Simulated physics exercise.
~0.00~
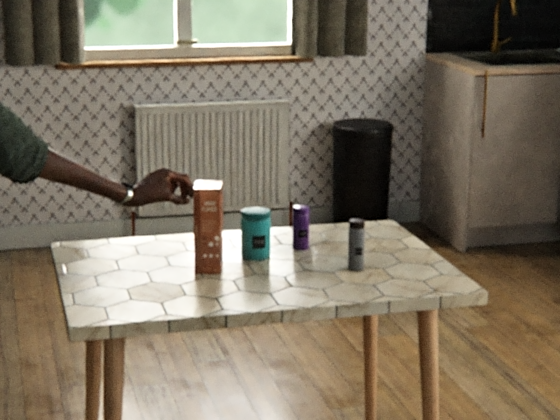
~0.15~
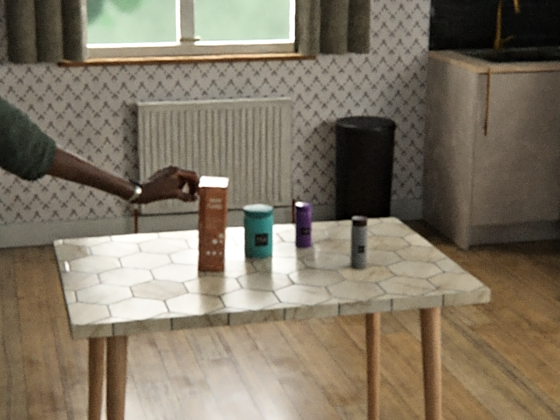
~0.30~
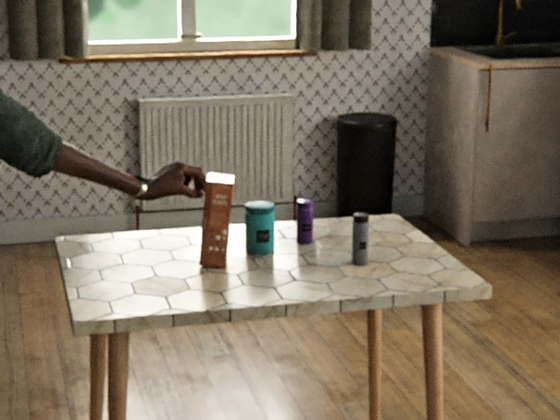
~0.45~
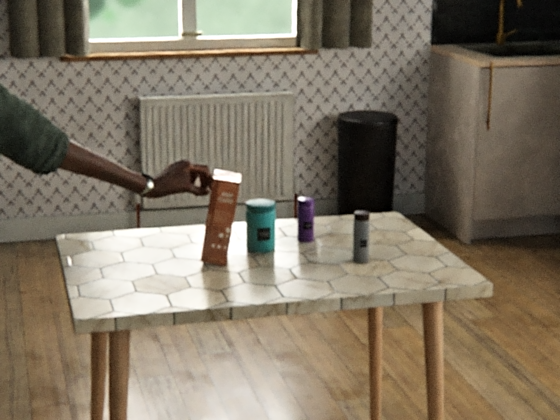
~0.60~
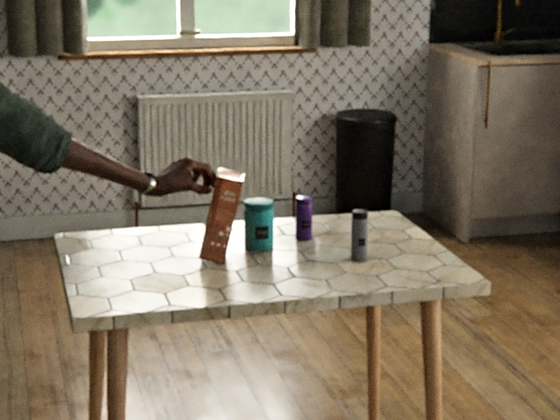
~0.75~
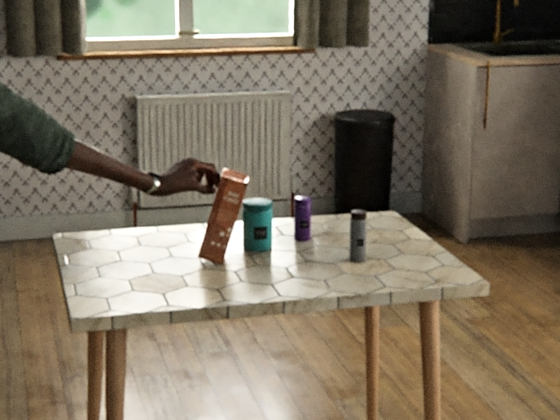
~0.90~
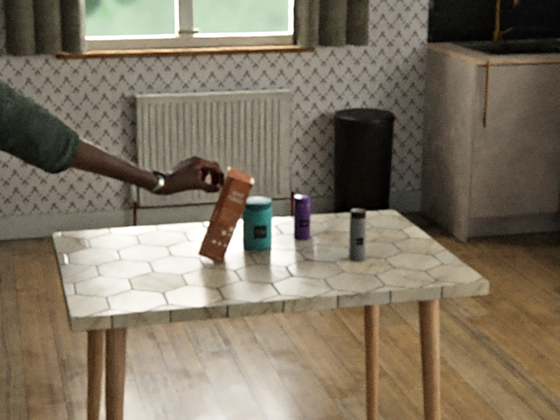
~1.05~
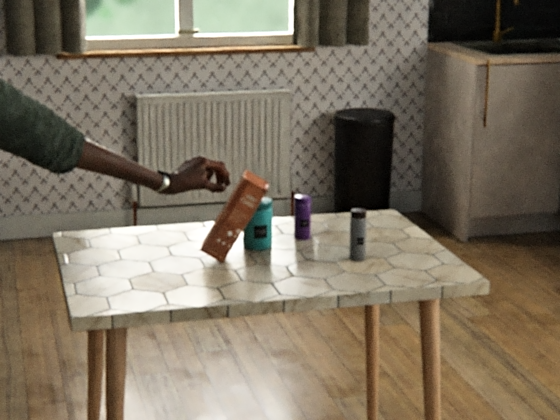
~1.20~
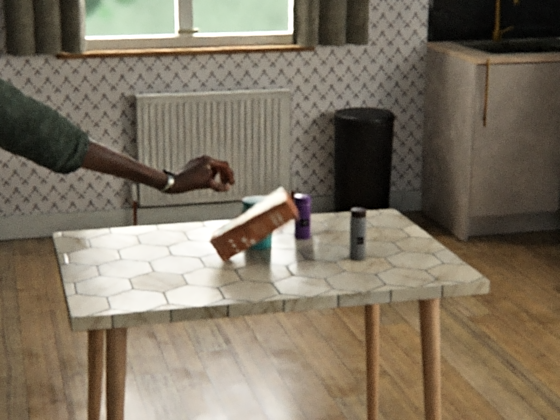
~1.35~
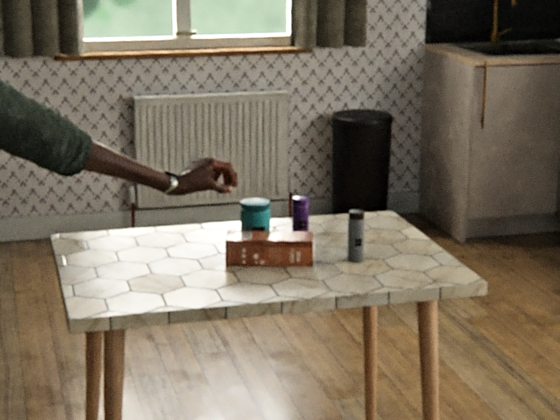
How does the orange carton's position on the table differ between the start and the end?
At the start the orange carton stands upright, and at the end it lies on its side.
